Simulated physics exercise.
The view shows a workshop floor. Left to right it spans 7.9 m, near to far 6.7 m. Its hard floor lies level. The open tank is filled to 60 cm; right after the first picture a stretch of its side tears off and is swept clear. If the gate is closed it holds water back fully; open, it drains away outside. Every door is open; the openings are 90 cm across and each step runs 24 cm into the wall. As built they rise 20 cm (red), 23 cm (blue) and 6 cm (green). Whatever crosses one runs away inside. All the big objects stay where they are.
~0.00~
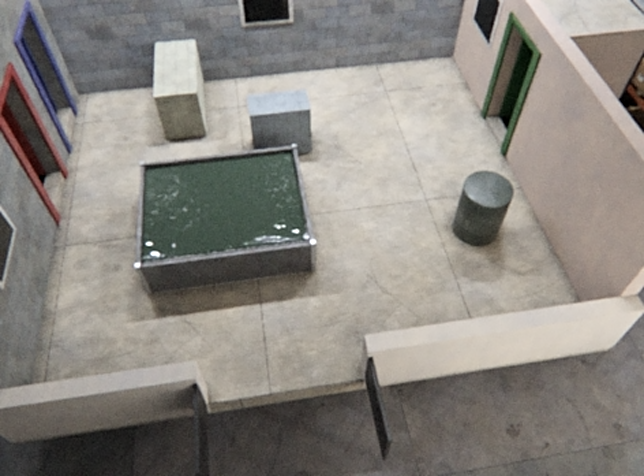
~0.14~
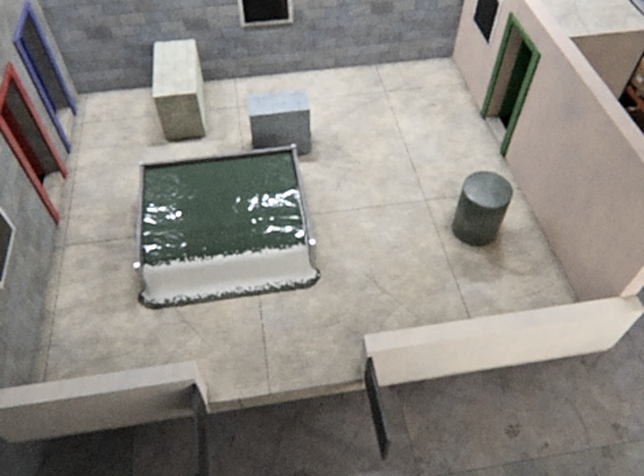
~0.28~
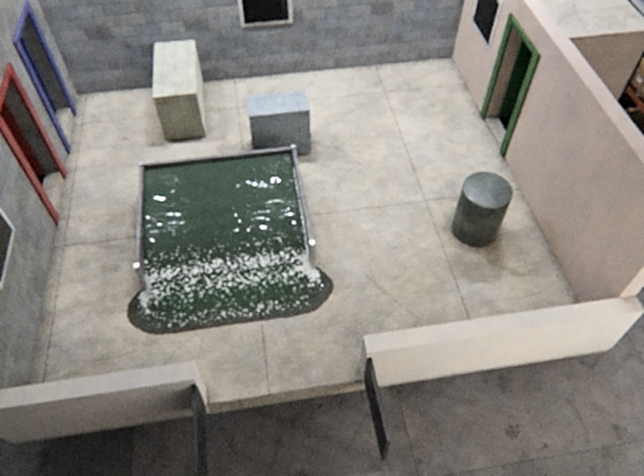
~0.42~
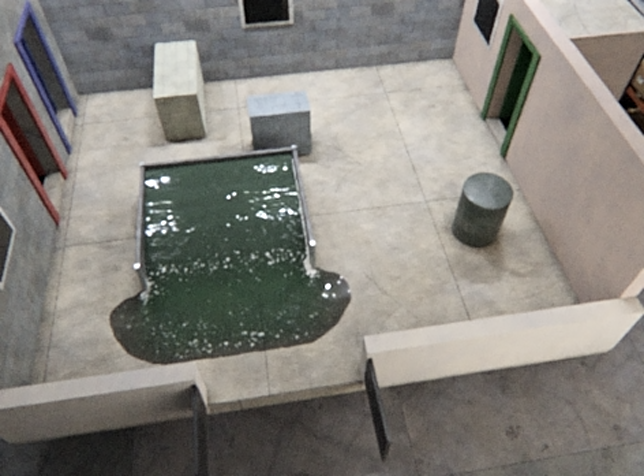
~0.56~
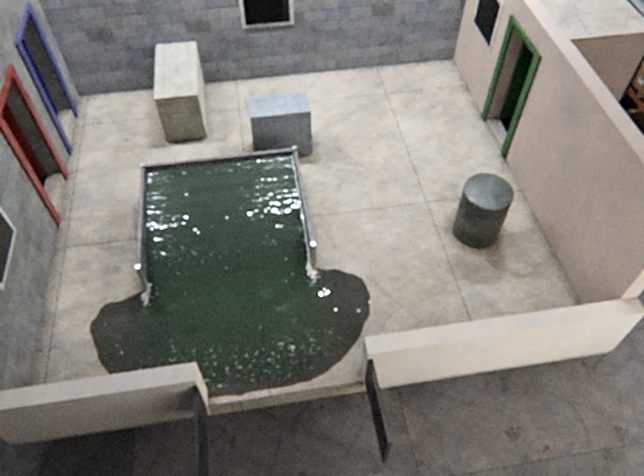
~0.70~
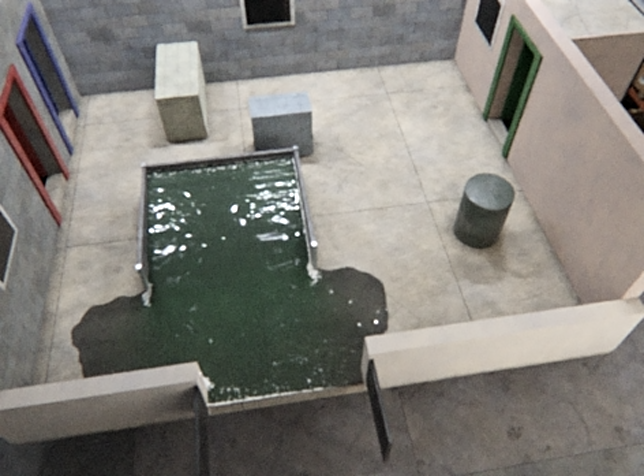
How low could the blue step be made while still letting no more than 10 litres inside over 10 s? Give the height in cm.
Close to 7.5 cm is just enough.
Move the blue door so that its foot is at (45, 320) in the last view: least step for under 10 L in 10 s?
About 10.0 cm.
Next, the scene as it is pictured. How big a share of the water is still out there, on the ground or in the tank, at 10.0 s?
About 44 per cent.
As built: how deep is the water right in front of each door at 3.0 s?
In cm: Red 1, blue 0, green 0.
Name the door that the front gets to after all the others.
It is the green one.
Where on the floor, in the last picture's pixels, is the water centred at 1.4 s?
Near (227, 270).
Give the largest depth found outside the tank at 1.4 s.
Roughly 38 cm.
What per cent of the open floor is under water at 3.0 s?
About 30 per cent.
After 1.4 s water covers 15 % of the floor, deepest (38 cm) near (195, 378); it has not reached the blue door.
After 3.0 s water covers 30 % of the floor, deepest (29 cm) near (42, 414); it has not reached the blue door.
After 10.0 s water covers 55 % of the floor, deepest (9 cm) near (153, 95); 8 cm at the blue door, 0 litres in over its 23 cm step.
At the blue door as built, the water arrived by 3.9 s and peaked near 11 cm at 8.0 s.
Run again over the same 10 s with other heights there, 16 litres in over 6.5 cm, 6 litres over 8.5 cm. The limit of 10 litres is kept from about 7.5 cm up.
